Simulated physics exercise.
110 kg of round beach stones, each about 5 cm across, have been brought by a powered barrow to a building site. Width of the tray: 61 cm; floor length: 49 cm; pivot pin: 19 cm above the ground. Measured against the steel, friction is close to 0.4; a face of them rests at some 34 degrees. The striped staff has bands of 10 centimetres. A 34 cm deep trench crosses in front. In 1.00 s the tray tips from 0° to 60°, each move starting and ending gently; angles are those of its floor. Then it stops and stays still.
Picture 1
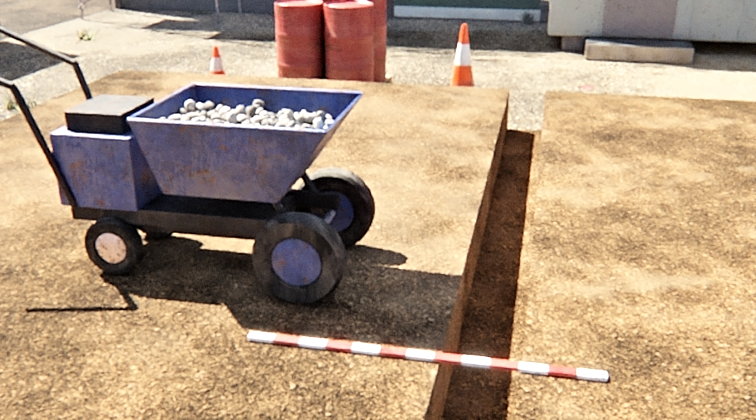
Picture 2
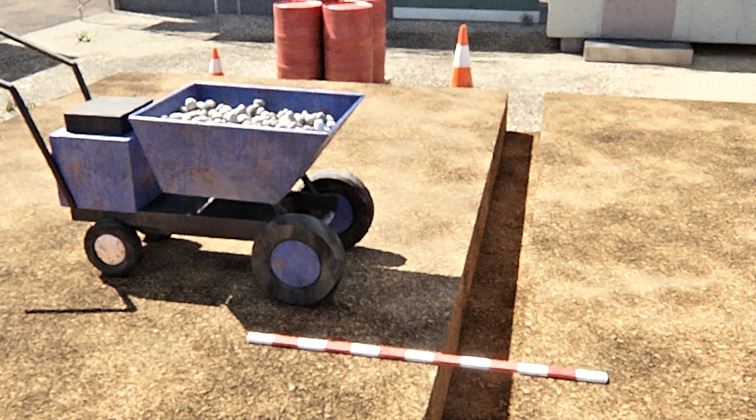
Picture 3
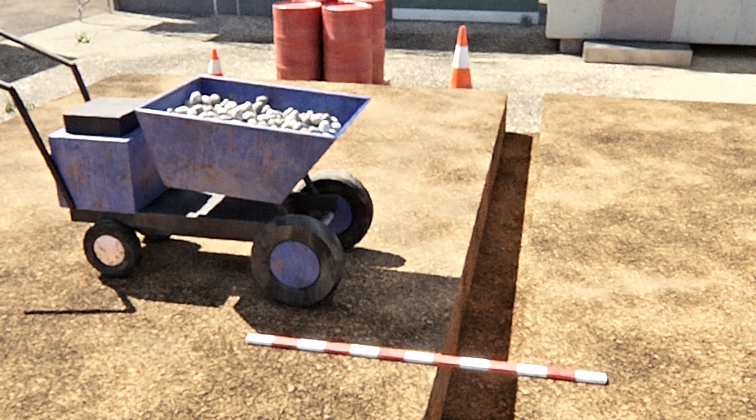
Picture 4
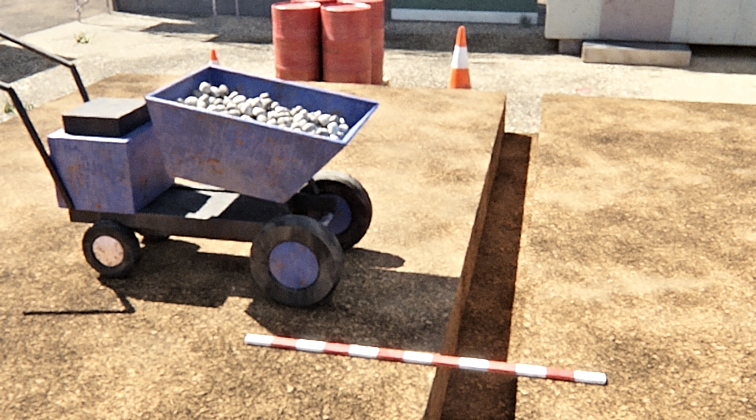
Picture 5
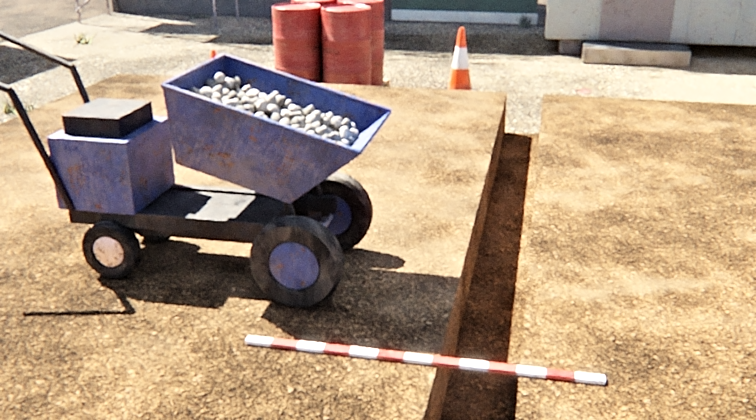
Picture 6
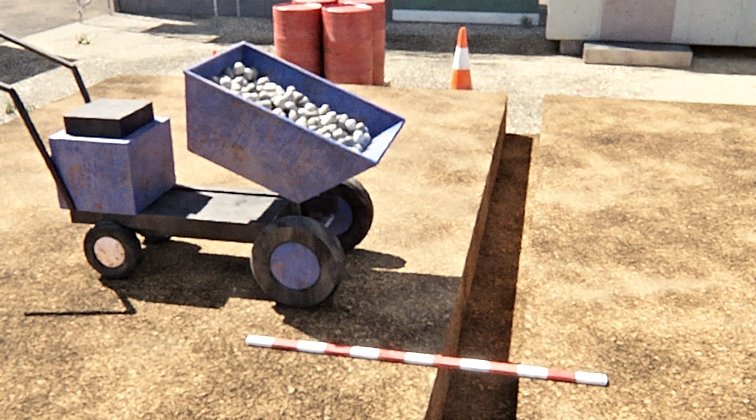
A blue wheeled cart's tray full of rounded grey stones sat level at first, then its back end rose steadily, slanting the tray down toward the right, while the wheels stayed still beside a trench.
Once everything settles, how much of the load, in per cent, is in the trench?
Once it settles, about 65 per cent of the load is there.
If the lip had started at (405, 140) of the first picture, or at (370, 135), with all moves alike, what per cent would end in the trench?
I'd expect close to 20 per cent at the first and 45 per cent at the second.
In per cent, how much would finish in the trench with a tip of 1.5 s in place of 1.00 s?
Around 75 per cent would end in the trench.
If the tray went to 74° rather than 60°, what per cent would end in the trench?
Trench share: Approx. 85%.
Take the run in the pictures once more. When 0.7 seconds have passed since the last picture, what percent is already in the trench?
About 15 per cent by then.
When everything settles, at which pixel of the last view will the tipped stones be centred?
The resting stones are centred at roughly (496, 344).
Then, 0.3 s after the last picture the floor is at 51°, 100 % in the tray; the foremost stones are at (409, 184).
Then, 0.7 s after the last picture the floor is at 60°, 84 % in the tray, 3 % short of the trench, 13 % in the trench; the foremost stones are at (507, 287).
Then, 1.0 s after the last picture the floor is at 60°, 51 % in the tray, 2 % short of the trench, 37 % in the trench, 10 % past the trench; the foremost stones are at (622, 297).
Then, 3.0 s after the last picture the floor is at 60°, 23 % in the tray, 1 % short of the trench, 65 % in the trench, 10 % past the trench; the foremost stones are at (744, 335).
